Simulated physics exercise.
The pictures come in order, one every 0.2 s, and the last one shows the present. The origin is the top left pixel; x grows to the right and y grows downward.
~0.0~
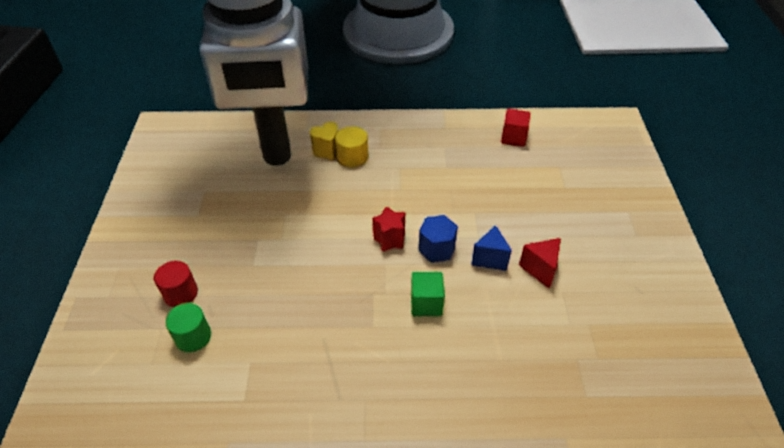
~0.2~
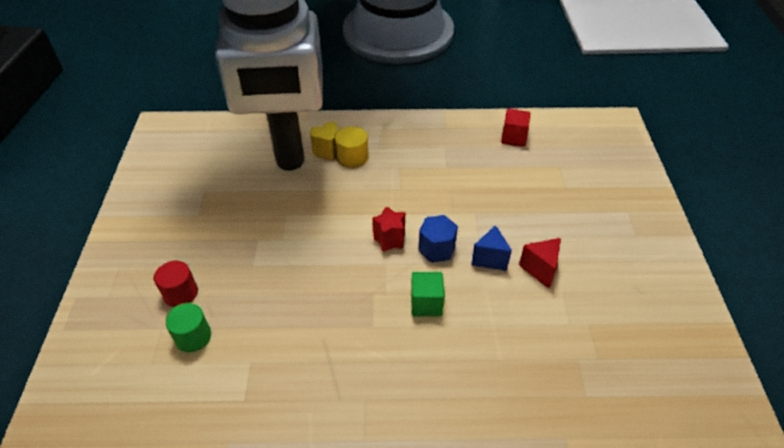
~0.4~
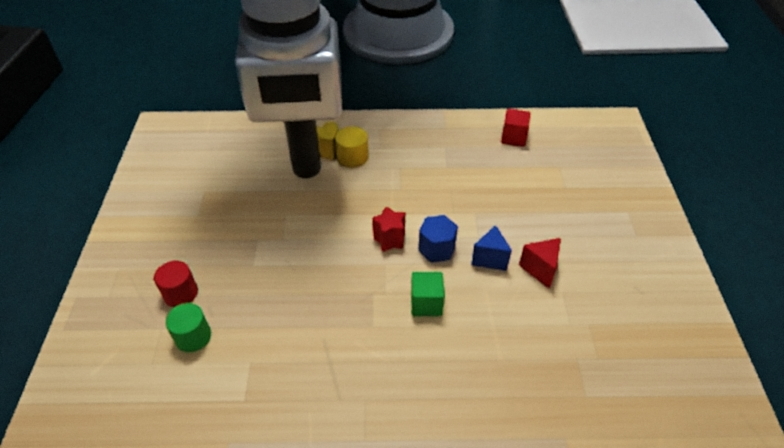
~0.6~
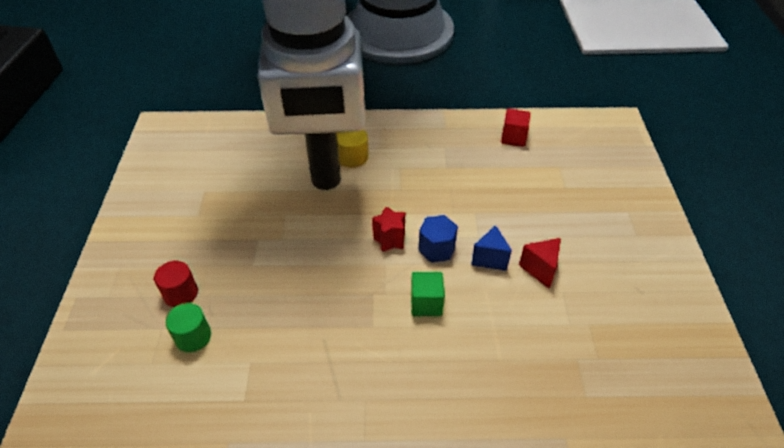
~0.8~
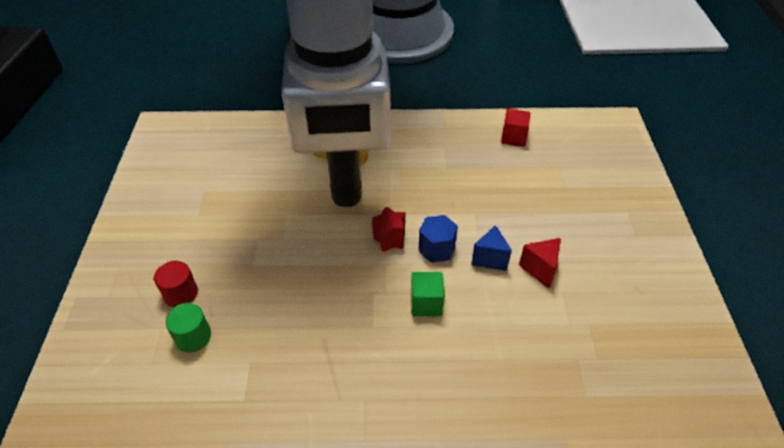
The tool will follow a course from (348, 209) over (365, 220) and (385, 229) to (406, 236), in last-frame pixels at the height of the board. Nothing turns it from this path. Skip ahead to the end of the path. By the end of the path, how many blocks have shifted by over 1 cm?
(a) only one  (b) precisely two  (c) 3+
The correct letter is b.
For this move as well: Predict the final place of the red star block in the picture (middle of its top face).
I expect it at (416, 237).
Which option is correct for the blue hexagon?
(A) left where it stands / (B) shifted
Correct choice: B.
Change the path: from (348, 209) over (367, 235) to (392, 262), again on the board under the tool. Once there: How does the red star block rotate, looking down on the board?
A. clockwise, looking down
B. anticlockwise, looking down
It's B.
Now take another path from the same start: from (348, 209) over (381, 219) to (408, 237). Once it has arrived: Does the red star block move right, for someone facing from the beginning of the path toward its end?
I expect so.
What follows on the original path. Halfway along, tool (374, 213); red star block (393, 220).
At the end, tool (407, 224); yellow disc unmoved; red star block (416, 237), turned 30° clockwise; blue hexagon (453, 234), turned 25° anticlockwise.
